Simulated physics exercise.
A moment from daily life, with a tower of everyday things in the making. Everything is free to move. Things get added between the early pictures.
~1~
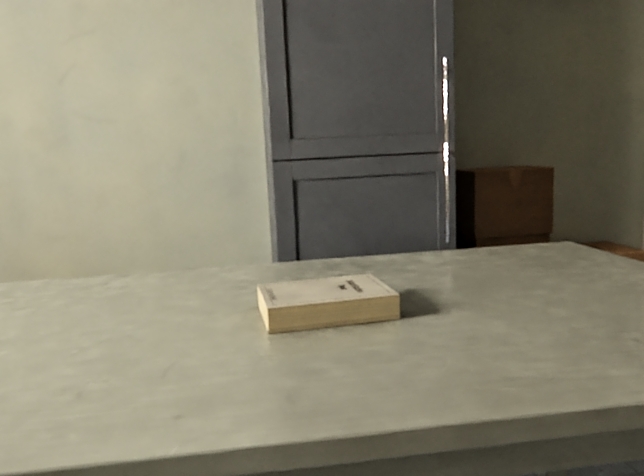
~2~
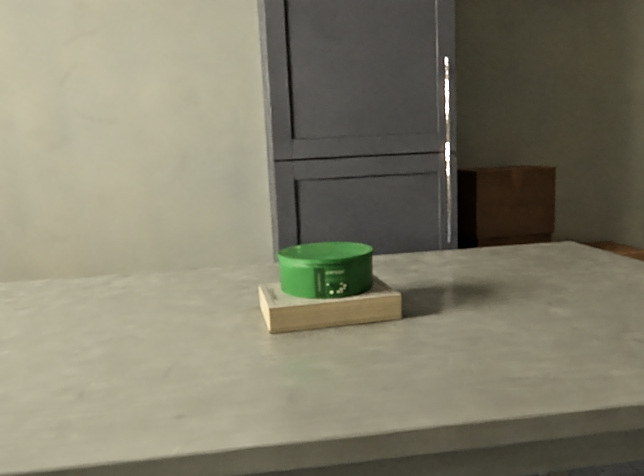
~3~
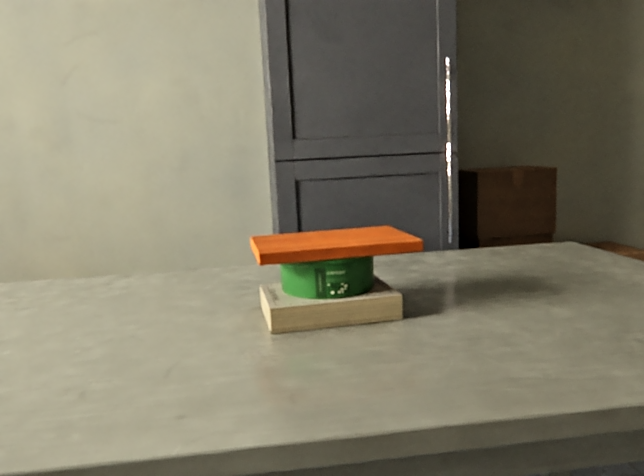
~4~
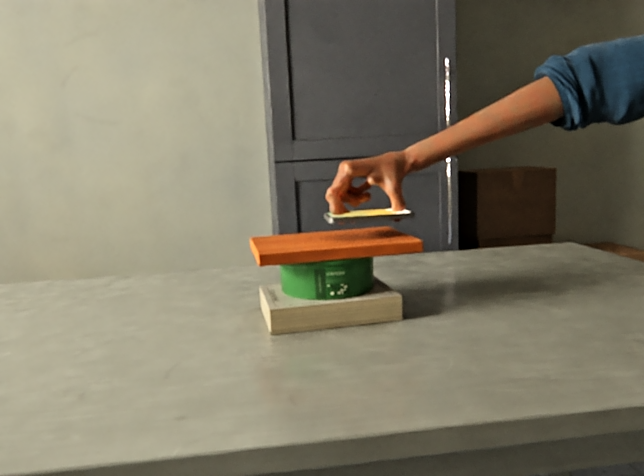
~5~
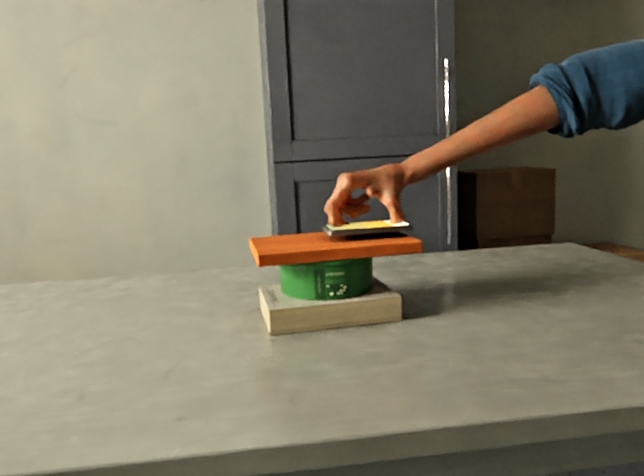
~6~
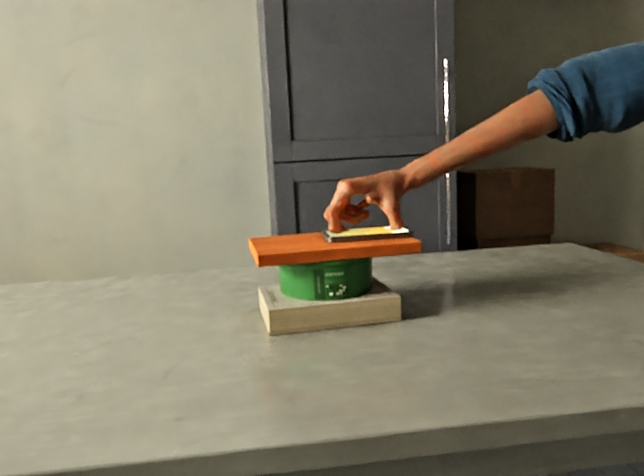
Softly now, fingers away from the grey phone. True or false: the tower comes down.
False.
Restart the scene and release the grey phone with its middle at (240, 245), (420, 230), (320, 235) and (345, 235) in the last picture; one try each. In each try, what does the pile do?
On the first try the pile topples, on the second it topples, on the third it remains standing and on the fourth it remains standing.
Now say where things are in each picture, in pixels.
The last thing is not in view yet; white book (325, 301), in the first frame.
The last thing is not in view yet; green tub (326, 268), in the second frame.
The last thing is not in view yet; orange board (331, 244), in the third frame.
Coming down; grey phone (368, 215); white book (327, 302), in the fourth frame.
Coming down; grey phone (367, 228); green tub (326, 270), in the fifth frame.
Set down, still held; grey phone (366, 234); orange board (330, 245), in the sixth frame.
Then, 0.90 s on from there, no change.
Then, 1.90 s on from there, grey phone resting near (366, 234).
In the end, all 4 unmoved. At the end, from the last picture's camera, grey phone near (366, 234). The pile stays up.
